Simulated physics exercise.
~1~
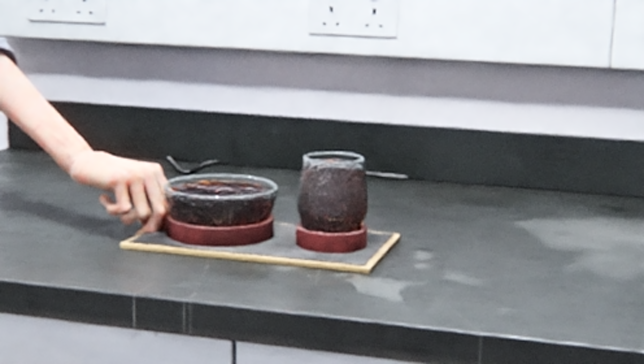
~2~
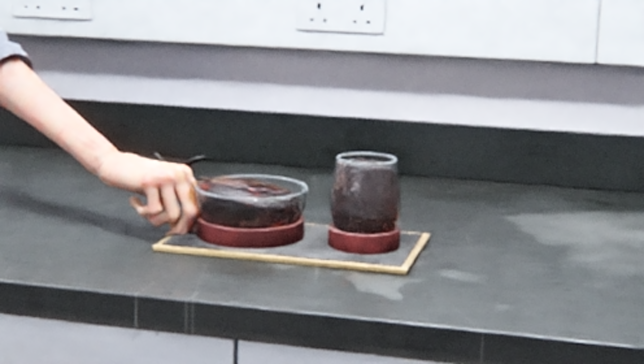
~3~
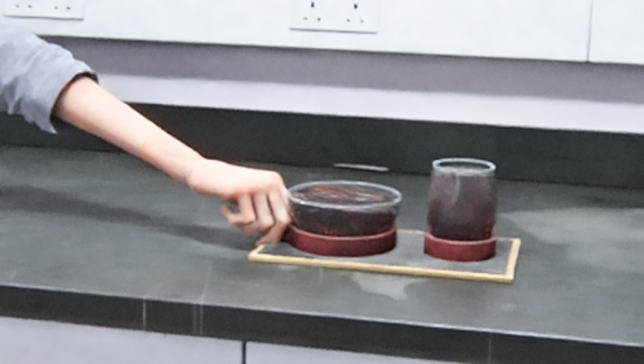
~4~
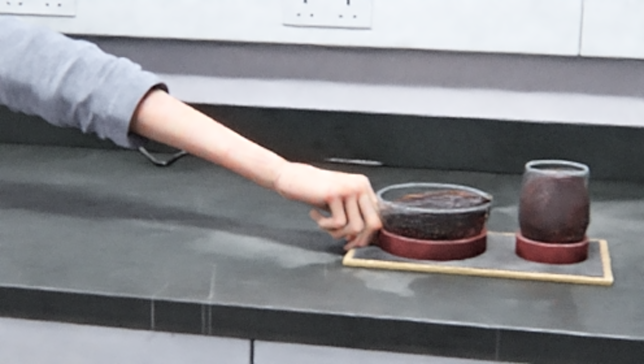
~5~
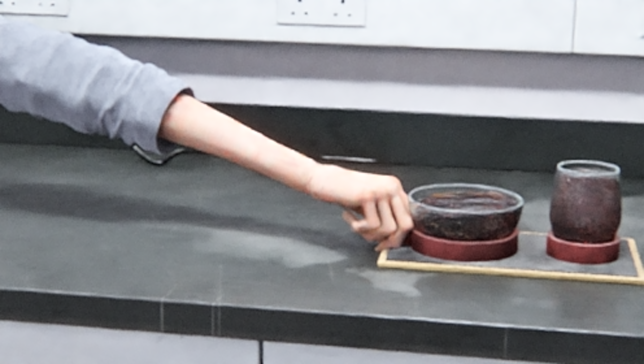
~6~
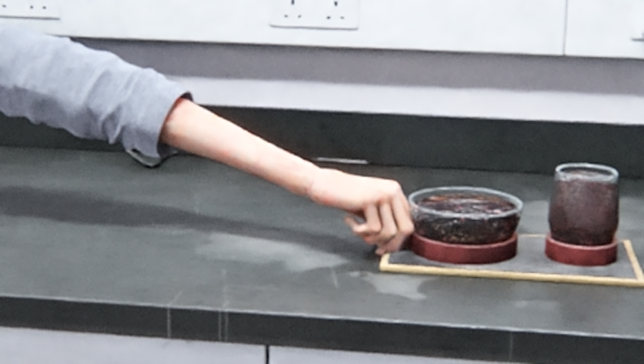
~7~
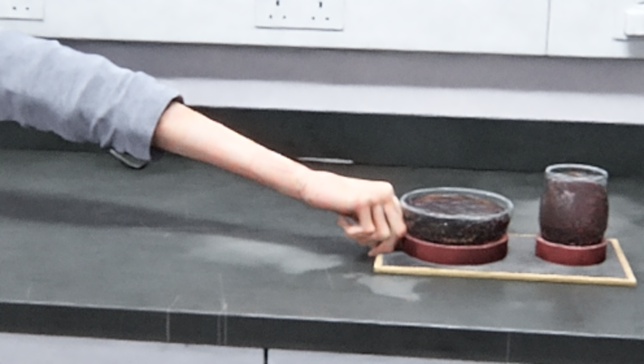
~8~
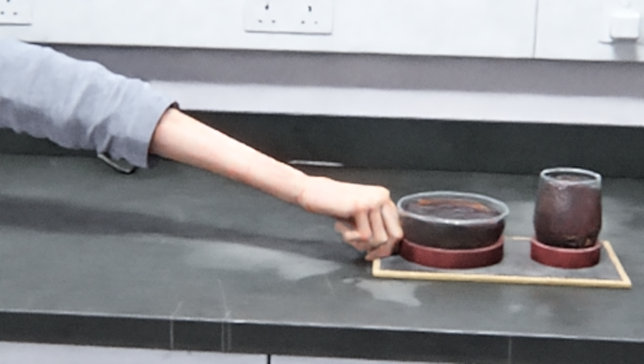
An arm in a grey-blue sleeve reaches in from the left across a dark worktop, seen from the front and slightly above, with white sockets on the wall behind. The hand grips the left end of a grey tray with a pale yellow rim. On it, a wide clear bowl sits left of a round-bellied glass, both holding dark tea in snug red holders. The hand pushes the tray smoothly to the right, then brings it to a stop. Bowl and glass stay upright in their holders, and the hand remains at the tray's edge.
